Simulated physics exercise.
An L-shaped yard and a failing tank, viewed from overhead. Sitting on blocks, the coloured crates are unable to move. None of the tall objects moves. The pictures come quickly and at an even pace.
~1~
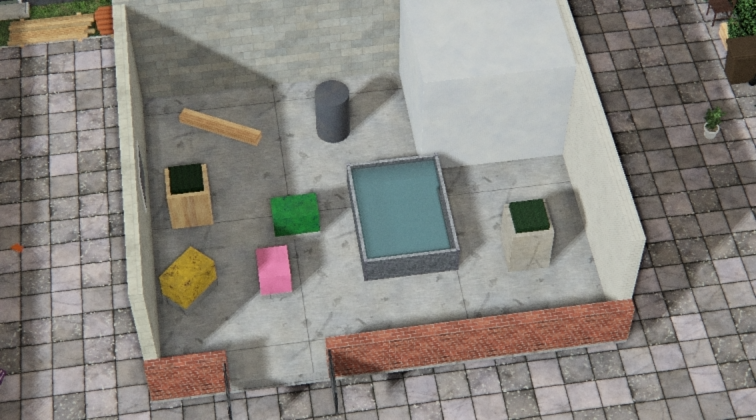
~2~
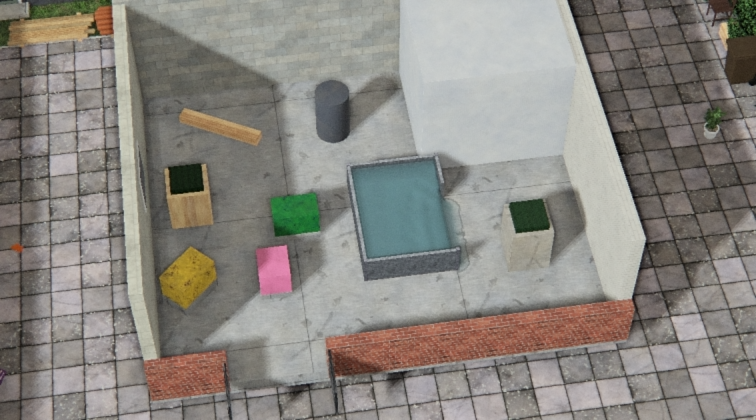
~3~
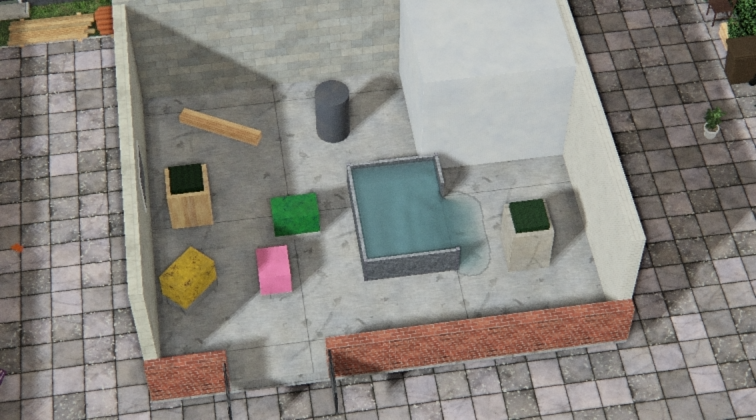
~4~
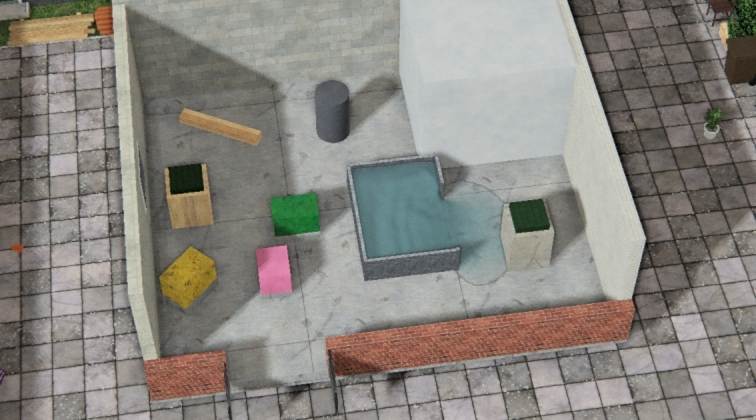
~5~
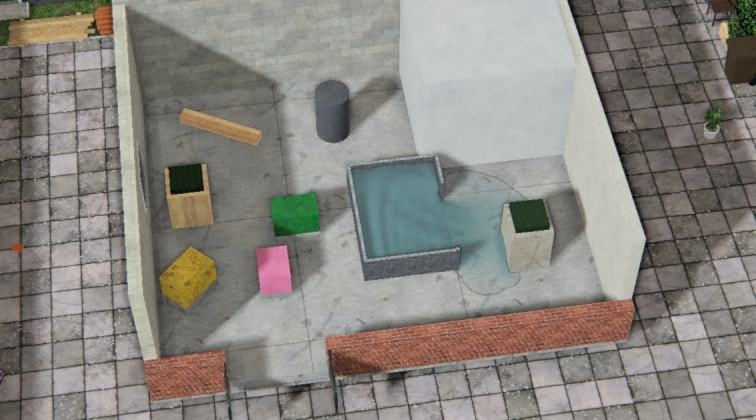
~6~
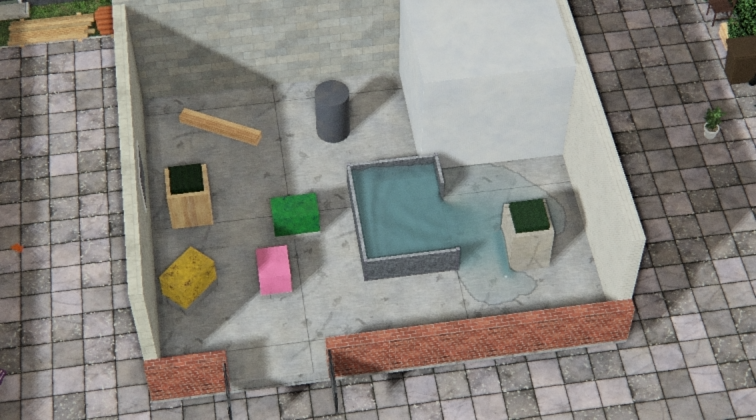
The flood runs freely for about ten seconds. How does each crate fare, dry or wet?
The green crate remains clear of the water all along. The yellow crate remains clear of the water all along. The pink crate remains clear of the water all along.
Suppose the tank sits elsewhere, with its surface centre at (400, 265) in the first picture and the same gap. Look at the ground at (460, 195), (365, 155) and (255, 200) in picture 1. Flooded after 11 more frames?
Results in order - swamped, left untouched, left untouched.
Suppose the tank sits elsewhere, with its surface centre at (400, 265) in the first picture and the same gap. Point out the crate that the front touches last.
Answer: The crate marked yellow.
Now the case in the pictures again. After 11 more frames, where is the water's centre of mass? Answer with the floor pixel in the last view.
Somewhere near (471, 234).
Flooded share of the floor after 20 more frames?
Estimate: Some 35 in a hundred.
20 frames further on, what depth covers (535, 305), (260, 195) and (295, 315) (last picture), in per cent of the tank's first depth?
Roughly 30 per cent, 0 per cent and 0 per cent.
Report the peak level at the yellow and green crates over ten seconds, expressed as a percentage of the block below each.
50 %, then 50 %.
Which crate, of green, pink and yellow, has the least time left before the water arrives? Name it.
That one is the pink crate.
A moment on, water covers 20 % of the floor; the green crate not reached, the yellow crate not reached, the pink crate not reached.
Next, water covers 20 % of the floor; the green crate not reached, the yellow crate not reached, the pink crate not reached.
Then, water covers 35 % of the floor; the green crate not reached, the yellow crate not reached, the pink crate not reached.
Later, water covers 45 % of the floor; the green crate water round its plinth, the yellow crate water round its plinth, the pink crate water round its plinth.
In the end, water covers 60 % of the floor; the green crate stayed above the water, the yellow crate stayed above the water, the pink crate stayed above the water.
